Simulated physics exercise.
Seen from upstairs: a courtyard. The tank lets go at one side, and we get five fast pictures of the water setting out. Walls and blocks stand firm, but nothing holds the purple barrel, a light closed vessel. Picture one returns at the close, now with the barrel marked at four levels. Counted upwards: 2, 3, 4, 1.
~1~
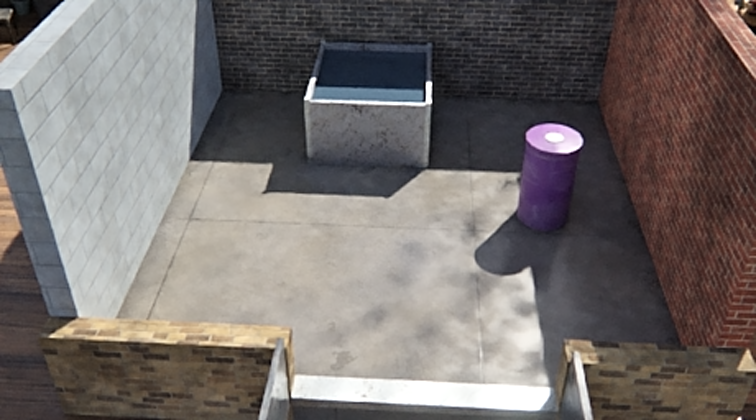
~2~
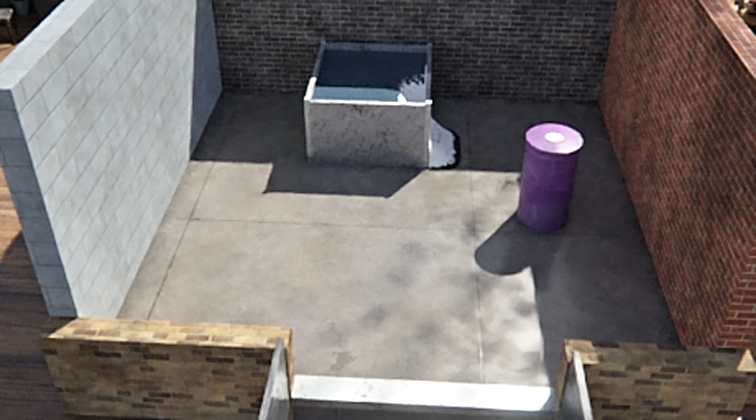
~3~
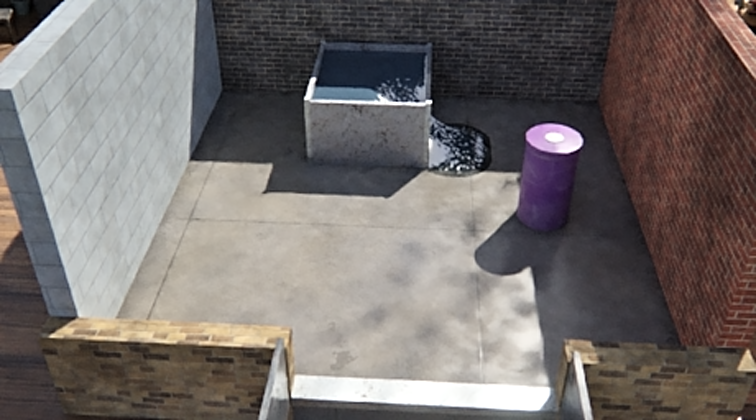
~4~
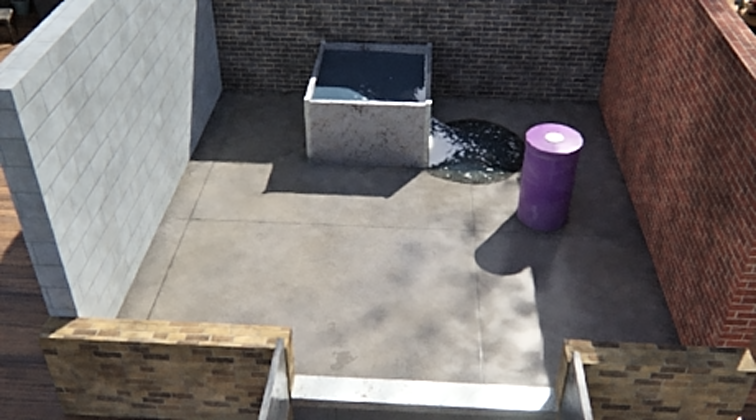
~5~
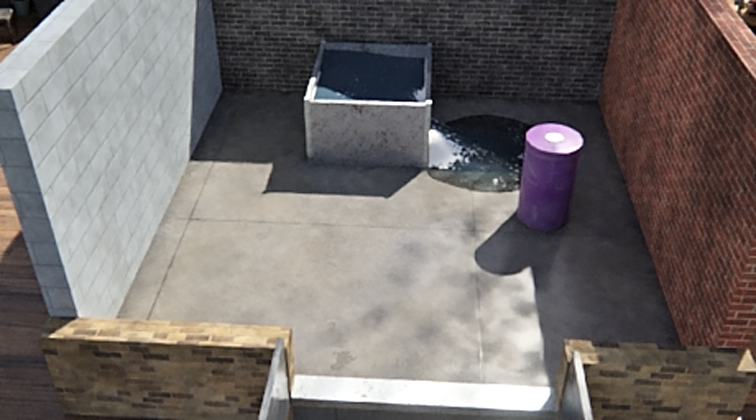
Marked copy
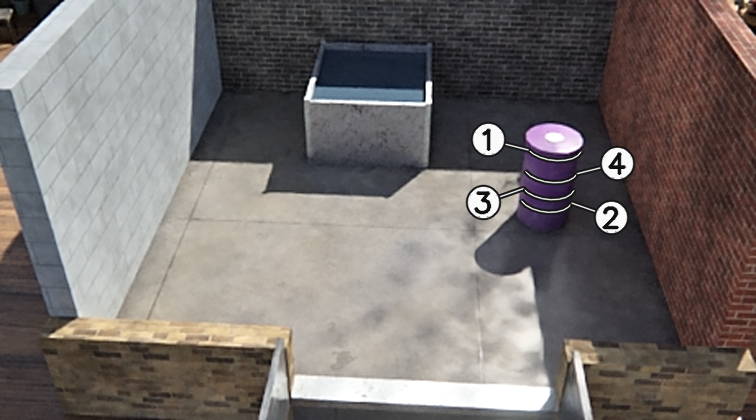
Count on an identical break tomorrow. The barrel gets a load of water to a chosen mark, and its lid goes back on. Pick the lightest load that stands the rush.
Go for 2.
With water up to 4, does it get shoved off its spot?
No, not at all.
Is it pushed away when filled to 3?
No, that is safe.
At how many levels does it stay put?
All of them.
In white, 1 at (556, 160); 2 at (548, 212); 3 at (550, 199); 4 at (553, 182); from the bottom up 2, 3, 4, 1.
If 1 is chosen, it does not move.
If 2 is chosen, it shifts by a finger or two and stays.
If 3 is chosen, it does not move.
If 4 is chosen, it does not move.
